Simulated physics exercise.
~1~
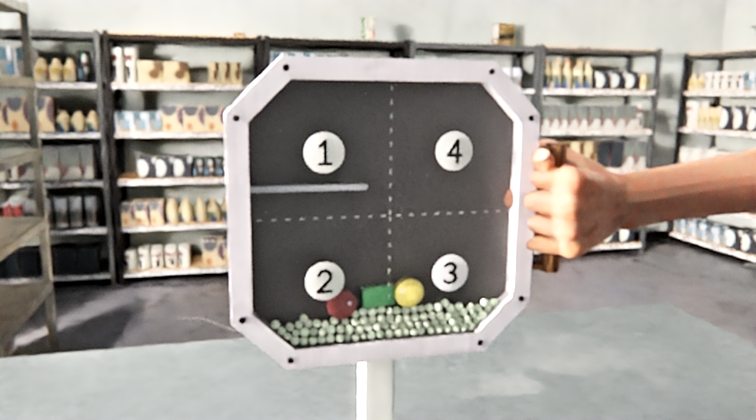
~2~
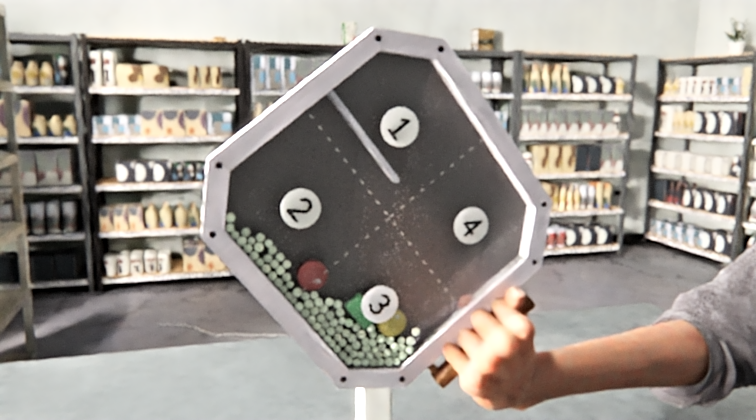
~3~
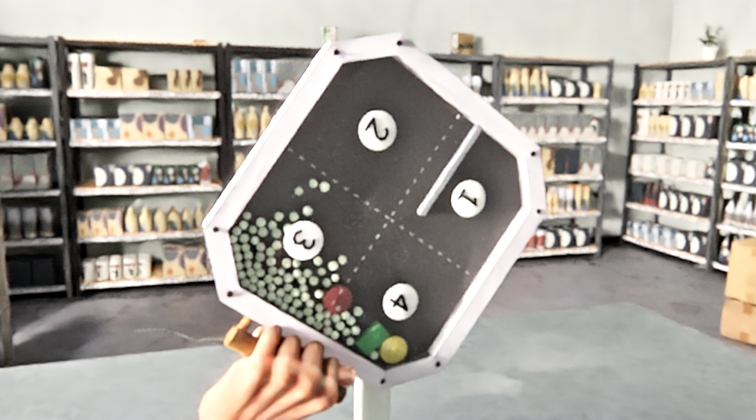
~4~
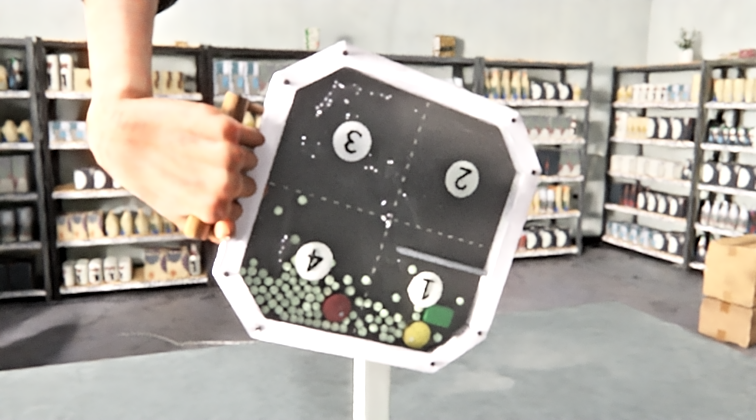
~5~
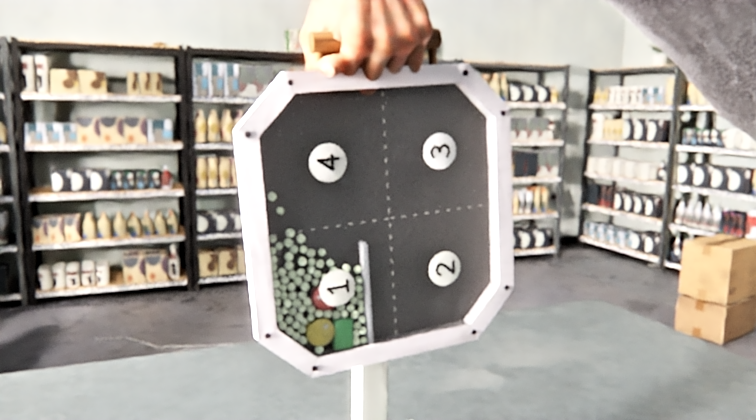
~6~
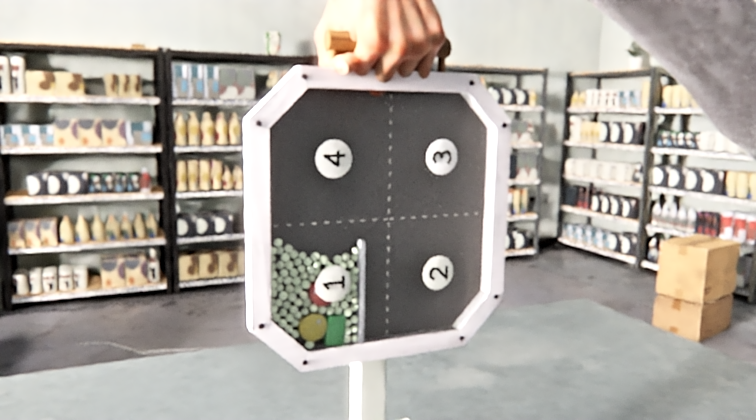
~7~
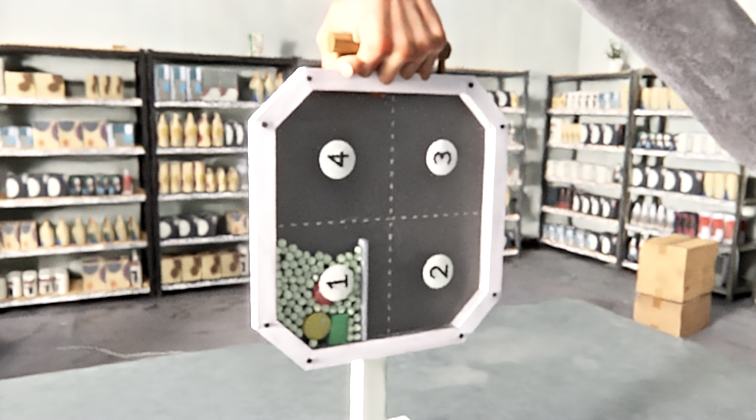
In a room lined with stocked shelves, a hand grips the handle of a pale, clear-fronted box on a stand, with small whitish balls spread along its bottom beneath a red disc, a green block and a yellow disc. The hand swings the box clockwise, and the balls slump toward the lower left. As it keeps turning past upside down, the balls and loose pieces tumble across the numbered quarters. The hand stops at the top, and everything settles in quarter one, packed at the lower left beside the thin divider, where it stays still.
